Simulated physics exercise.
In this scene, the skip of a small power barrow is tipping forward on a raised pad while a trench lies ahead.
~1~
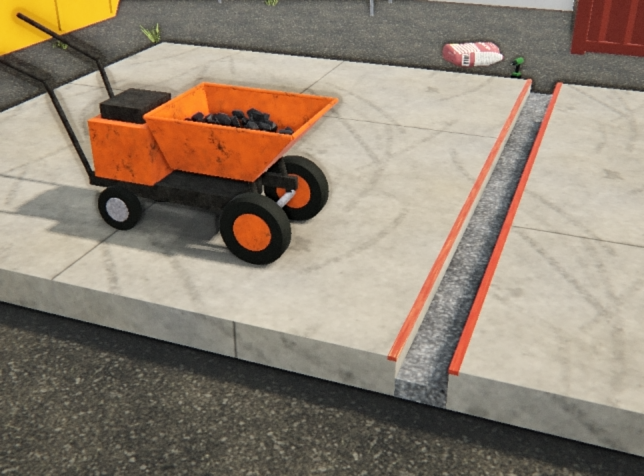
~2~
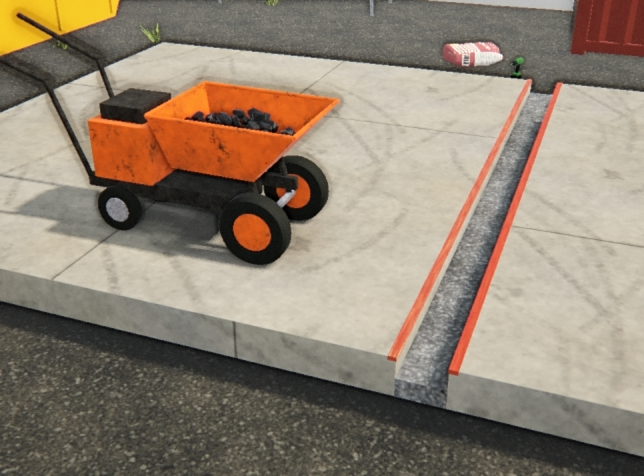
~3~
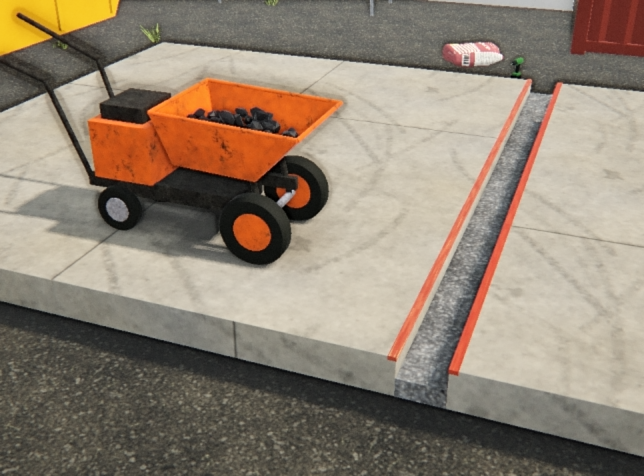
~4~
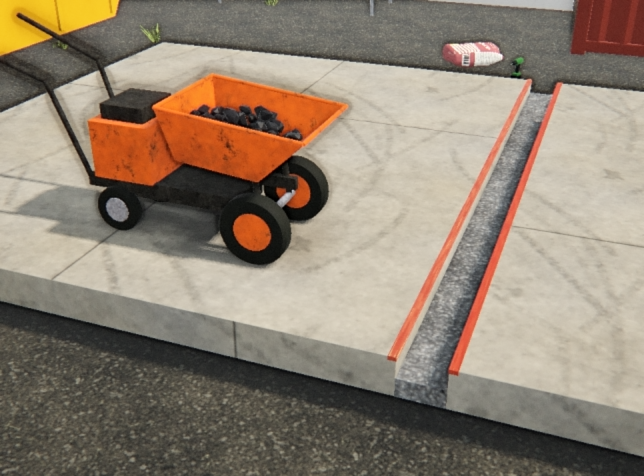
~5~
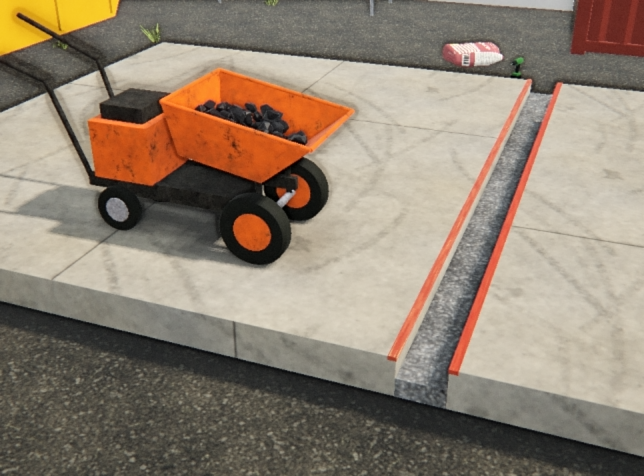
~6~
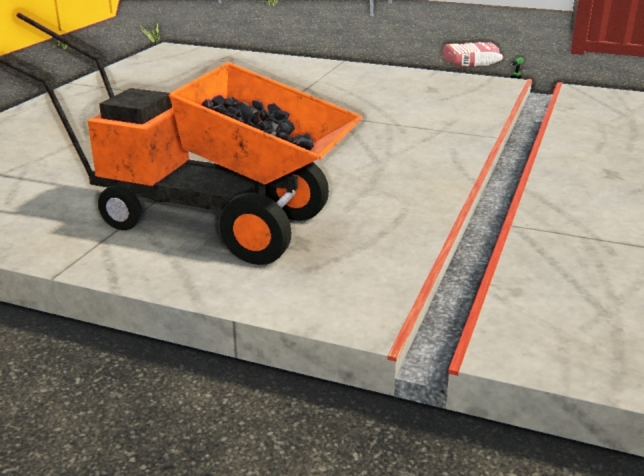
An orange skip filled with dark lumps sits level on a small black-wheeled barrow, at the left of a pale concrete slab seen from above at an angle by a still camera. To the right, a narrow, gravel-bottomed trench edged in red cuts across the slab, with a red-and-white bag beyond. The skip gradually tilts forward to the right, its rear rising clearly, while the barrow stays in place.
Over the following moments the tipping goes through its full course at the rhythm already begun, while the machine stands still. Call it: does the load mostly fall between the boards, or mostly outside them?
It mostly falls outside them.
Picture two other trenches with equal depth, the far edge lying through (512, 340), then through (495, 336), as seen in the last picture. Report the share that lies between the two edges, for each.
The first try comes out at 20 percent and the second at 20 percent.
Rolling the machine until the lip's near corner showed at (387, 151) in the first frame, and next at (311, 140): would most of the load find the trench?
The first try: Less than half. The second: Less than half.
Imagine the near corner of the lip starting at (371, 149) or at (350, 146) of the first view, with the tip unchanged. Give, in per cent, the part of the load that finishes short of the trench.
First position: Some 0 percent; second position: Some 0 percent.
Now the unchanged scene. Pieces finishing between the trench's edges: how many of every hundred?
My best guess is about 20 in a hundred.
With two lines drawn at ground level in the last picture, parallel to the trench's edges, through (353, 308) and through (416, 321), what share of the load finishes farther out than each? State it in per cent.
Estimate, first then second: 60 %, 20 %.
Soon, skip tipped steeply; all in the skip.
A while on, skip tipped right over; about two thirds in the skip; about a third short of the trench; a small part in or heaped over the trench.
Towards the end, skip tipped right over; about half in the skip; about a third short of the trench; about a quarter in or heaped over the trench; a stray few beyond it.
Finally, skip tipped right over; about half in the skip; about a third short of the trench; about a quarter in or heaped over the trench; a stray few beyond it.
